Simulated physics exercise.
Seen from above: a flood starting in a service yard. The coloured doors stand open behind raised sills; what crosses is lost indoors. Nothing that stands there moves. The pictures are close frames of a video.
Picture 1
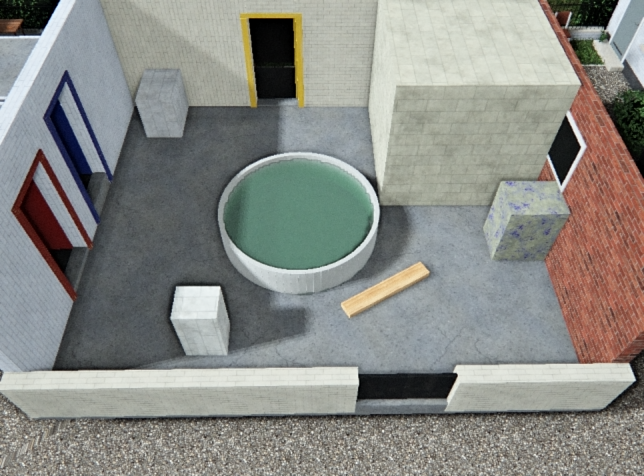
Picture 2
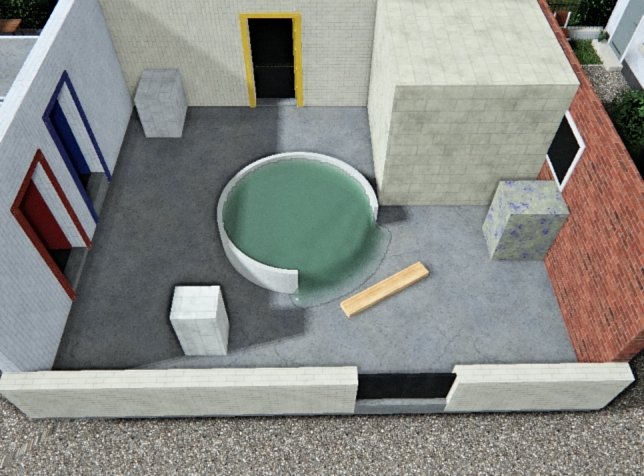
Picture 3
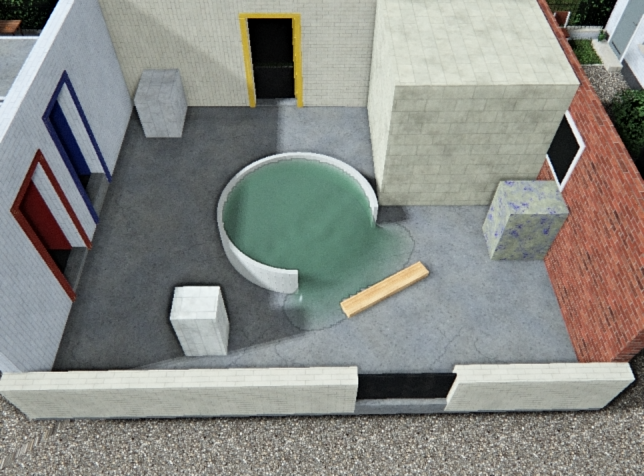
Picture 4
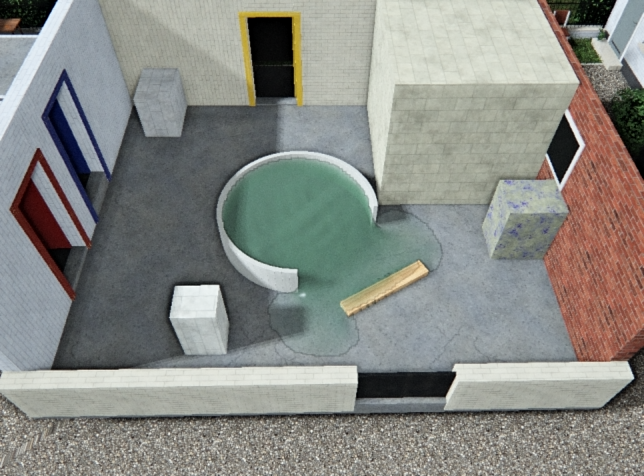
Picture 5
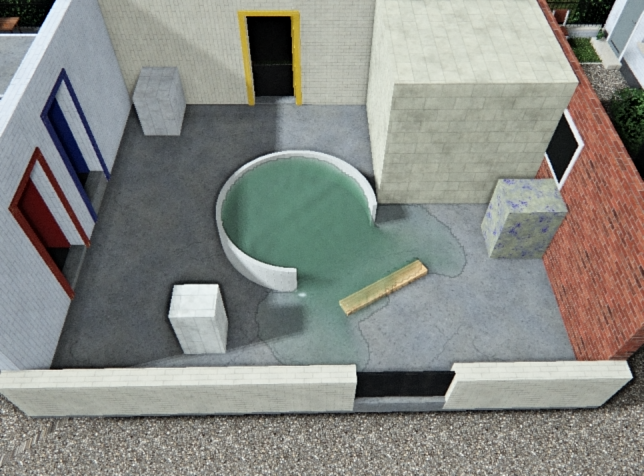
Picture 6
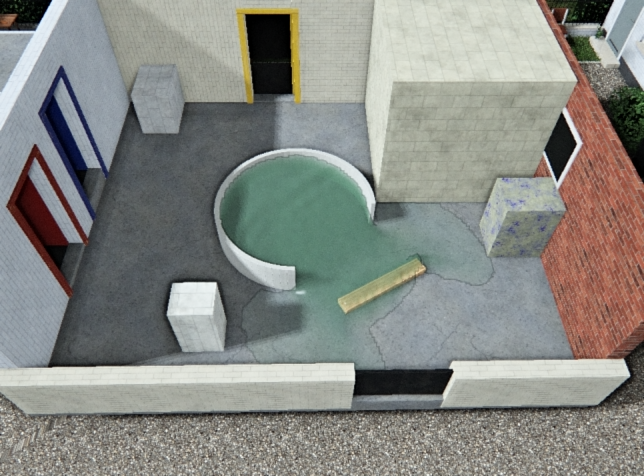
Green water pours from a gap in the lower right side of a round, white-walled pool in a grey service yard, seen from high above. Red and blue doorways stand at left, a yellow-framed one behind, pale blocks around the yard and a brick wall at right. The water spreads around a wooden beam toward the front wall and rightward across the paving, while the view shifts very slightly.
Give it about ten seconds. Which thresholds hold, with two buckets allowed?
In the end: The red door admits no more than that; the yellow door admits no more than that; the blue door admits no more than that.
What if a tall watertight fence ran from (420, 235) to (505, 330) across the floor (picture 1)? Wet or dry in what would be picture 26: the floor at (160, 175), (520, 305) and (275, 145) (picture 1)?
One after the other: Dry, flooded, free of water.
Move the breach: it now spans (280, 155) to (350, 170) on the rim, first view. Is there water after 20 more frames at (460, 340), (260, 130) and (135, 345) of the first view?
One after the other: Clear, awash, clear.
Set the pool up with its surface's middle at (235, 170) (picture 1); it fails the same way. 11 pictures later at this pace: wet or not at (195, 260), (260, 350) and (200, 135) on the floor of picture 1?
In turn: Dry, wet, clear.
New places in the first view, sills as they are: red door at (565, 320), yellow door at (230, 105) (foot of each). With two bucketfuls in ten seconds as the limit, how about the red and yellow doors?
Then: The red door is over; the yellow door takes less.
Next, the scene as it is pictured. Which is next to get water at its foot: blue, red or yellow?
That is the one in red.
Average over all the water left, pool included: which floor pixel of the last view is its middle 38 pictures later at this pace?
Around (377, 277).
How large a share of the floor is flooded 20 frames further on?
About 45 per cent.
A moment on, water covers 30 % of the floor; the red door not reached, the yellow door not reached, the blue door not reached.
Next, water covers 35 % of the floor; the red door not reached, the yellow door not reached, the blue door not reached.
Then, water covers 45 % of the floor; the red door not reached, the yellow door not reached, the blue door not reached.
Later, water covers 60 % of the floor; the red door wet at the sill, nothing in, the yellow door not reached, the blue door not reached.
In the end, water covers 80 % of the floor; the red door wet at the sill, nothing in, the yellow door wet at the sill, nothing in, the blue door wet at the sill, nothing in.
